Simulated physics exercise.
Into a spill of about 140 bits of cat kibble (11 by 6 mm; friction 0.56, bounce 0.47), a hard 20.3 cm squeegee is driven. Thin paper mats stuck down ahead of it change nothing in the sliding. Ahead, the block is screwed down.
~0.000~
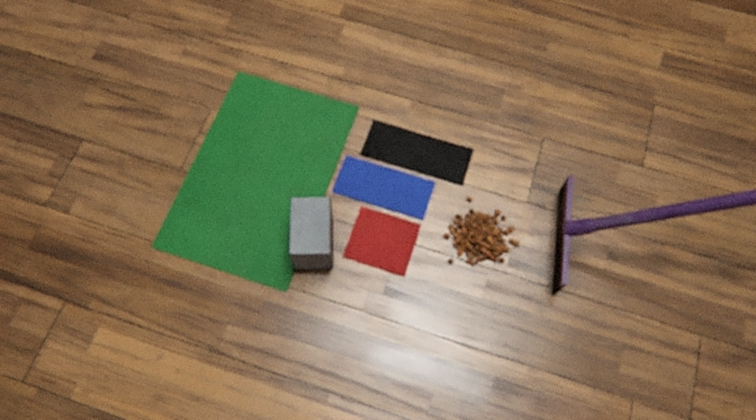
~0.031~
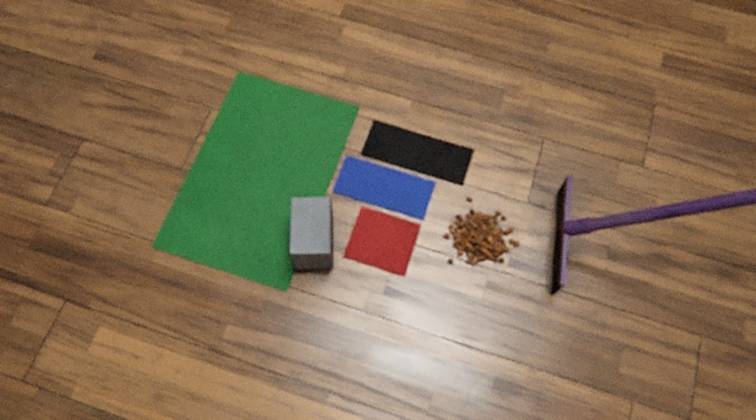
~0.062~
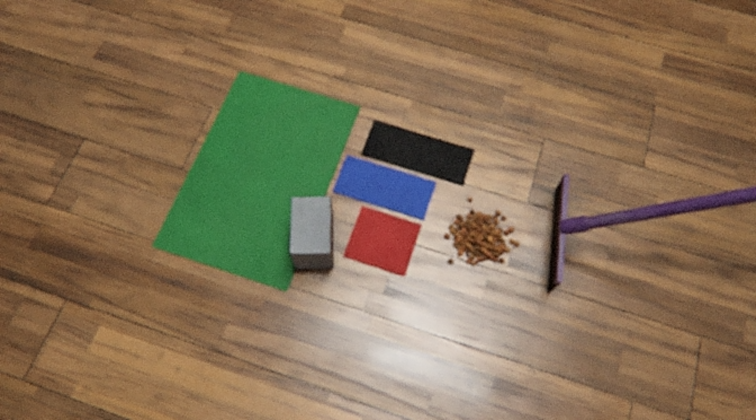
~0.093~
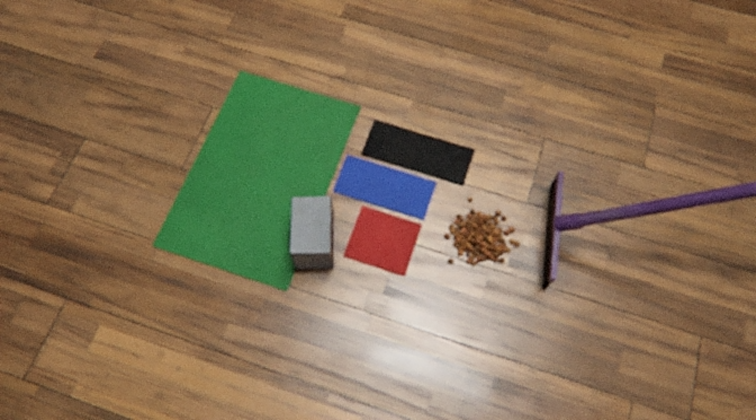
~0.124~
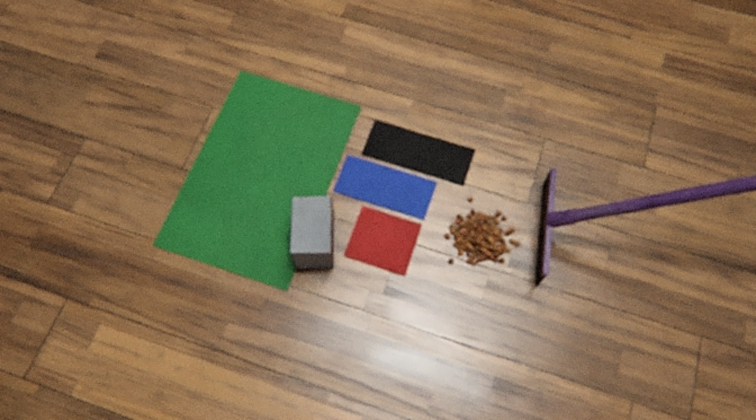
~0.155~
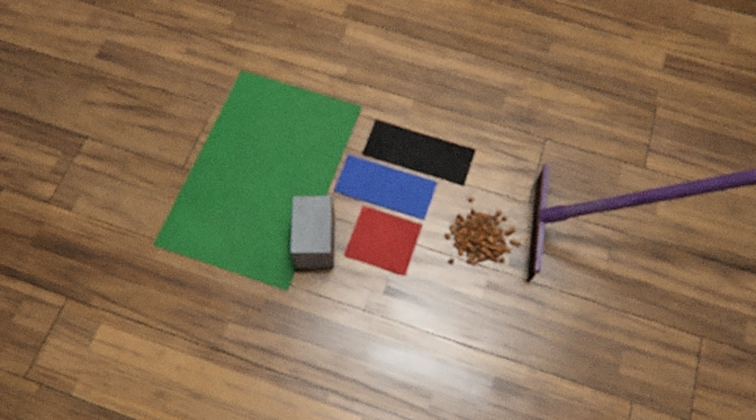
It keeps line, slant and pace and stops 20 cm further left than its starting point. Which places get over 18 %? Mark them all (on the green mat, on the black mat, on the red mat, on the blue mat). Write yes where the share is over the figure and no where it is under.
Green mat: No; black mat: No; red mat: No; blue mat: No.
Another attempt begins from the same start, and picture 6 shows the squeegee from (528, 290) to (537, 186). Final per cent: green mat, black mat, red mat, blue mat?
In per cent: Green mat 0, black mat 0, red mat 25, blue mat 10.
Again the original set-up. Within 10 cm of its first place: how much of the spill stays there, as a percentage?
Roughly 85 per cent.
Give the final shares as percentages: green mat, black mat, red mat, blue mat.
Result: Green mat = 0; black mat = 0; red mat = 0; blue mat = 5.
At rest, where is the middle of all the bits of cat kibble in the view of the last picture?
Centre point: Approx. (441, 224) px.
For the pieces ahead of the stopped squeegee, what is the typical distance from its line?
My estimate is near 3 cm.
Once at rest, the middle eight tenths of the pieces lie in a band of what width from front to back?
Close to 10 cm from front to back.
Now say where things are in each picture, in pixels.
In the first frame, squeegee from (563, 284) to (569, 181); moved 0.0 cm; pieces shifted so far, 0; middle of the spill at (477, 234); red mat at (382, 241); blue mat at (384, 187); black mat at (417, 152); green mat at (261, 174); block at (310, 225).
In the second frame, squeegee from (562, 284) to (568, 180); moved 0.2 cm; pieces shifted so far, 0; middle of the spill at (477, 234).
In the third frame, squeegee from (558, 282) to (565, 179); moved 0.9 cm; pieces shifted so far, 0; middle of the spill at (477, 234).
In the fourth frame, squeegee from (552, 279) to (559, 176); moved 2.0 cm; pieces shifted so far, 0; middle of the spill at (477, 234).
In the fifth frame, squeegee from (544, 274) to (552, 173); moved 3.5 cm; pieces shifted so far, 0; middle of the spill at (478, 234).
In the sixth frame, squeegee from (537, 270) to (545, 169); moved 5.0 cm; pieces shifted so far, 0; middle of the spill at (478, 234); red mat at (384, 240); blue mat at (386, 187); black mat at (419, 152); green mat at (263, 173); block at (311, 224). Its speed is about 0.47 m/s, heading 12 degrees away from the viewer.
Then, at 0.36 s, squeegee 15 cm from its start, spill 11 cm wide; off the mats 100 %.
After 0.56 s, squeegee 21 cm from its start, spill 12 cm wide; blue mat 5 %, off the mats 95 %.
After 0.74 s, squeegee 21 cm from its start, spill 12 cm wide; blue mat 5 %, off the mats 95 %.
At rest (1.0 s), red mat 0 %, blue mat 5 %, black mat 0 %, green mat 0 %, off the mats 95 %.
